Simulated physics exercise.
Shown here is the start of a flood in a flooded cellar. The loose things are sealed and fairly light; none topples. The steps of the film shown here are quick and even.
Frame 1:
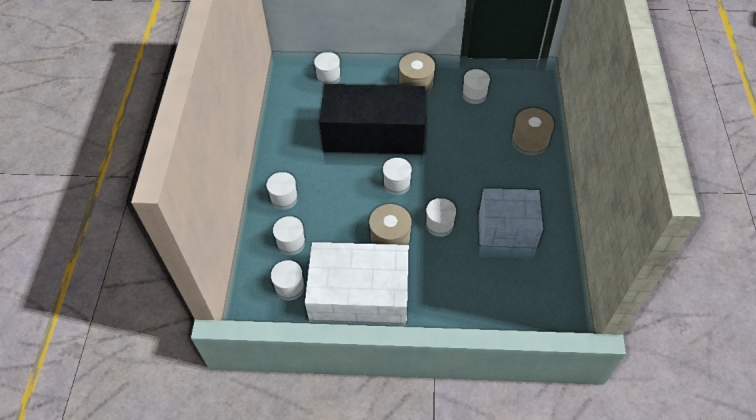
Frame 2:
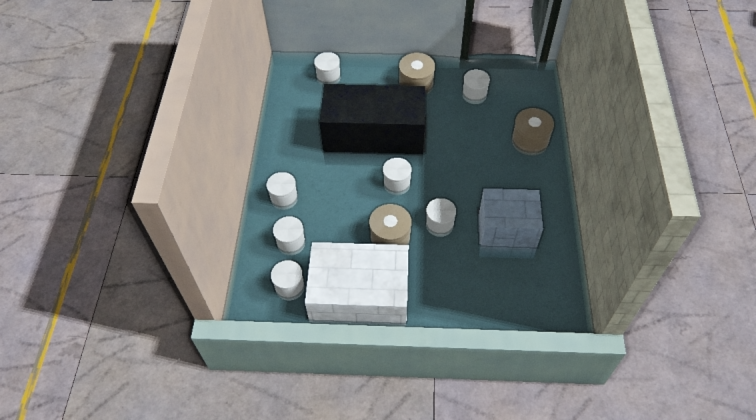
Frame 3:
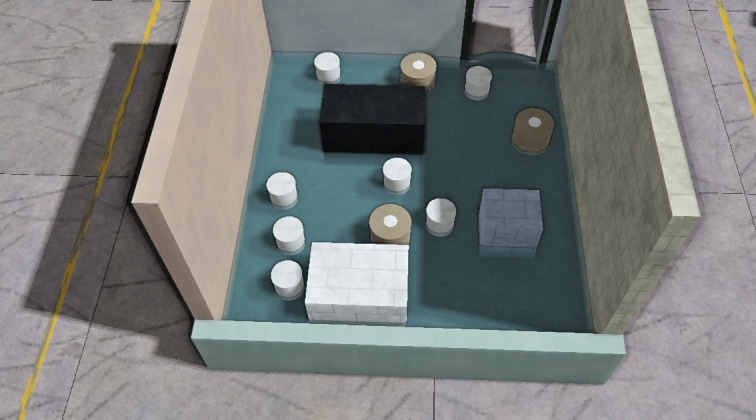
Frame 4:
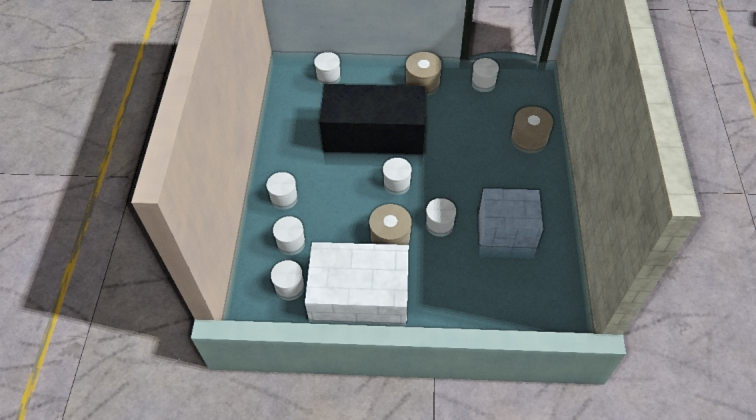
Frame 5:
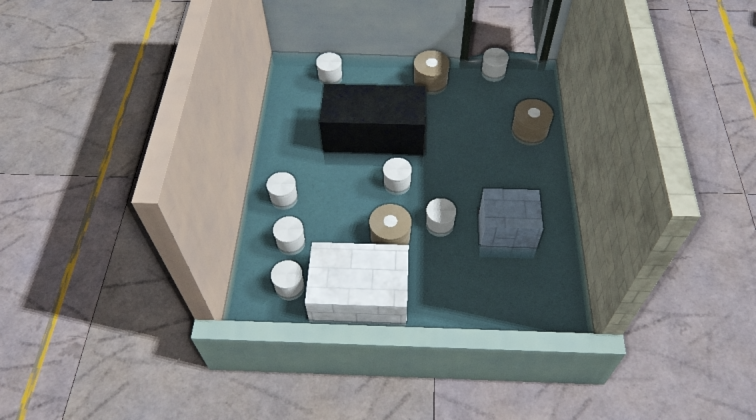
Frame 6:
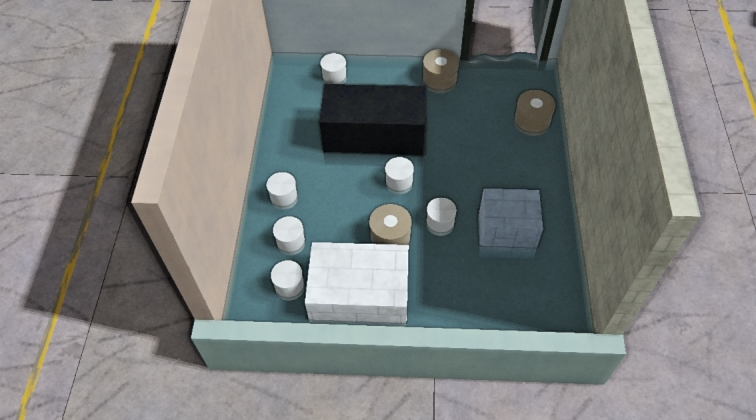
A dark door at the back of a flooded cellar opens, and a small white tub near it drifts through the doorway and out of view, while nearby brown tubs shift slightly and the dark and pale blocks stay still.
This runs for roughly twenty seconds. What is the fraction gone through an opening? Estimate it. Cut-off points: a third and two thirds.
In the middle third.
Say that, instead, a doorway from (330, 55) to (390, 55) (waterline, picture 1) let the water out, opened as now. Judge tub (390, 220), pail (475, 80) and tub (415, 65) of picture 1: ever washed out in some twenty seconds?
Okay, so: Never exits for the first, makes it outside for the second, makes it outside for the third.
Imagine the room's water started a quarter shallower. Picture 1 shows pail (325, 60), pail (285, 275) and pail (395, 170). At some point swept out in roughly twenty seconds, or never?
Escapes; retained; escapes.
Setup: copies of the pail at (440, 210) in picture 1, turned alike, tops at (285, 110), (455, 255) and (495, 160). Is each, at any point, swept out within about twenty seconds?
Exits, remains, exits.
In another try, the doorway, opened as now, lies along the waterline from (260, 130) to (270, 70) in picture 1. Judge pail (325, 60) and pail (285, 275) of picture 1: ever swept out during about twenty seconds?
Lost through the gap; held back.
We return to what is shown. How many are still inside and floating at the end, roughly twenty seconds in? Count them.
It works out to 4.
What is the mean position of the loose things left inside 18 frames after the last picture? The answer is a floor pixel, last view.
Somewhere near (404, 167) in the last view.
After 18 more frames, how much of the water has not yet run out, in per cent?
About 68 percent.
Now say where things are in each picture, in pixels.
The first picture shows a tub at (535, 122) floats; a tub at (417, 65) floats; 0 of 10 have shifted.
The second picture shows a tub at (535, 122), afloat; a tub at (417, 66) floats; 0 of 10 have shifted.
The third picture shows a tub at (535, 123), afloat; a tub at (419, 66) floats; 1 of 10 have shifted.
The fourth picture shows a tub at (534, 121) floats, close to its start; a tub at (424, 65) floats, close to its start; 3 of 10 have shifted.
The fifth picture shows a tub at (534, 113), afloat, close to its start; a tub at (432, 63), afloat, close to its start; 3 of 10 have shifted.
The sixth picture shows a tub at (537, 103) floats, a stride from its start; a tub at (441, 62), afloat, a stride from its start; 4 of 10 have shifted.
A moment on, 2 of 10 are out; 8 afloat.
Next, 3 of 10 are out; 7 afloat.
Later, 6 of 10 are out; 4 afloat.
In the end, 6 of 10 are out; 4 afloat.
